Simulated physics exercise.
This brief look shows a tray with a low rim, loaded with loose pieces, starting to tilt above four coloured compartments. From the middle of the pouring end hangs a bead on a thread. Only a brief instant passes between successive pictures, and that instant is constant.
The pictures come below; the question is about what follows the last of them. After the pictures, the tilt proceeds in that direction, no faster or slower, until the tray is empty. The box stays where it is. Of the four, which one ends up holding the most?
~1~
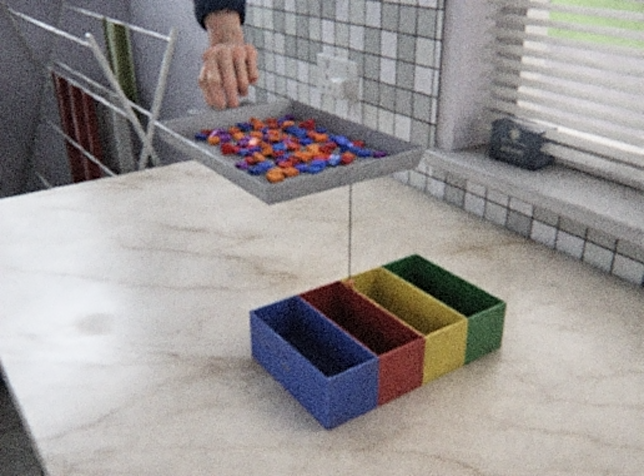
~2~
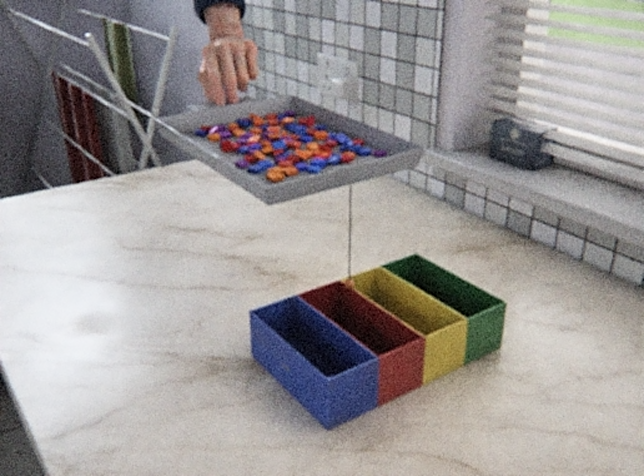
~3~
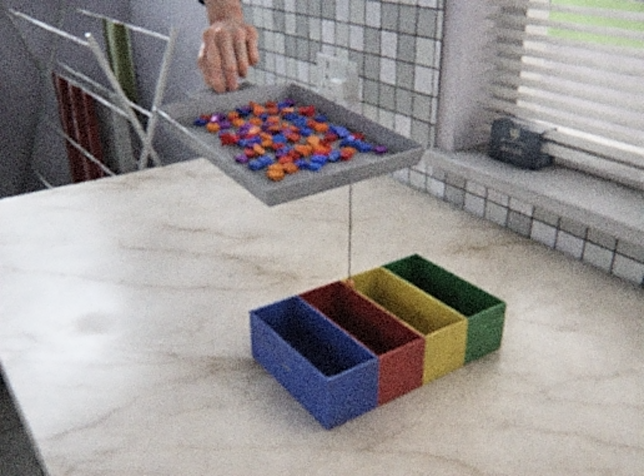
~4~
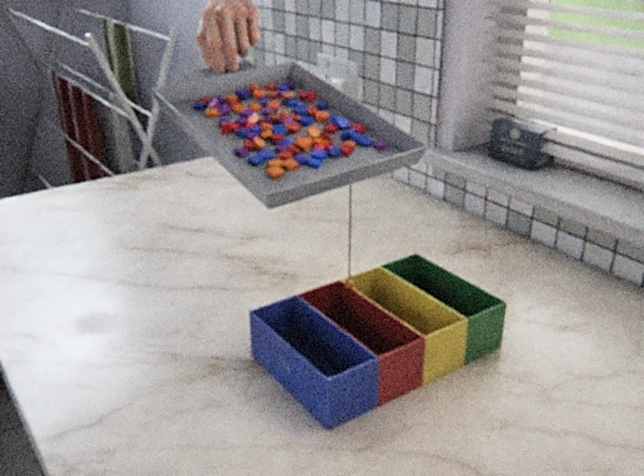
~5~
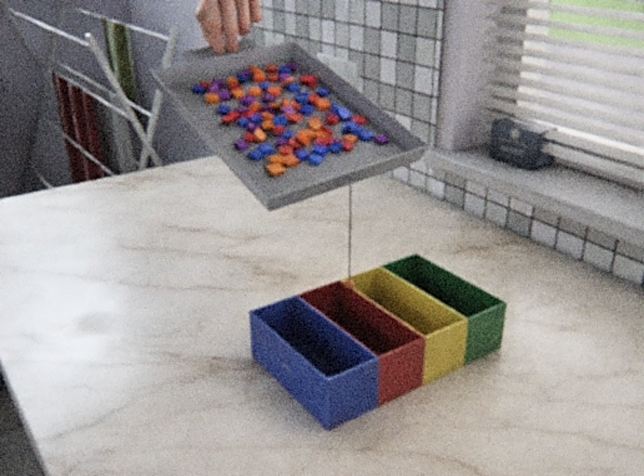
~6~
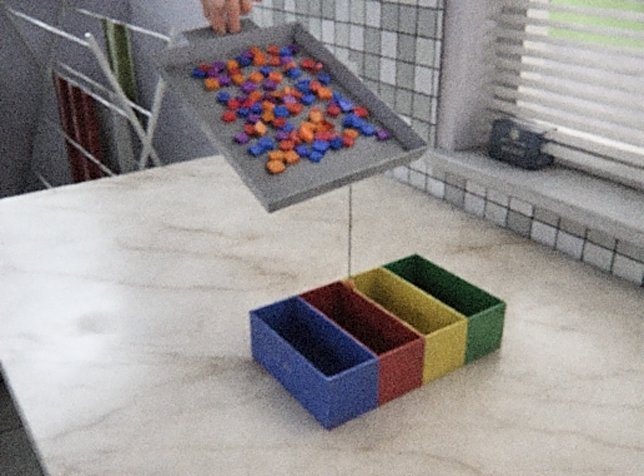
The blue one.
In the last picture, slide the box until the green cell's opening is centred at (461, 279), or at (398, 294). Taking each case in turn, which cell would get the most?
You'd see that blue cell win the first time and the red cell win the second.
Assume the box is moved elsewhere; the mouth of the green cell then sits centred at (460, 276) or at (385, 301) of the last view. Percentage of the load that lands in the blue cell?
Close to 30 in a hundred, then close to 0 in a hundred.
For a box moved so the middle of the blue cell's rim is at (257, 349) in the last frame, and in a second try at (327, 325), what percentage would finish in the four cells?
You'd get 100 per cent first and 60 per cent second.
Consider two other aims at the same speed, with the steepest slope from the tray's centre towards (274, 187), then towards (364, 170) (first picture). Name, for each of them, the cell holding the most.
Case 1 - the blue one. Case 2 - that green cell.
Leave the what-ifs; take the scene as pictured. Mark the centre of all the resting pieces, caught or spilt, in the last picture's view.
At about (331, 381).
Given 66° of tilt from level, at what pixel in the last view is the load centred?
The middle of the pieces shows up near (320, 163).
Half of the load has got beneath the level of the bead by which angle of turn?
Somewhere around 110 degrees.
Shortly afterwards, tray tipped steeply; all but a few on the tray; only a few falling or outside the box.
Next, tray tipped past a quarter turn; near half on the tray; near a quarter in the blue cell; a little in the red cell; only a few in the yellow cell; near a quarter falling or outside the box.
Some moments later, tray tipped past a quarter turn; near half in the blue cell; near a quarter in the red cell; a little in the yellow cell; a little falling or outside the box.
In the end, tray tipped past a quarter turn; near half in the blue cell; near a quarter in the red cell; a little in the yellow cell; none at all in the green cell; a little outside the box.
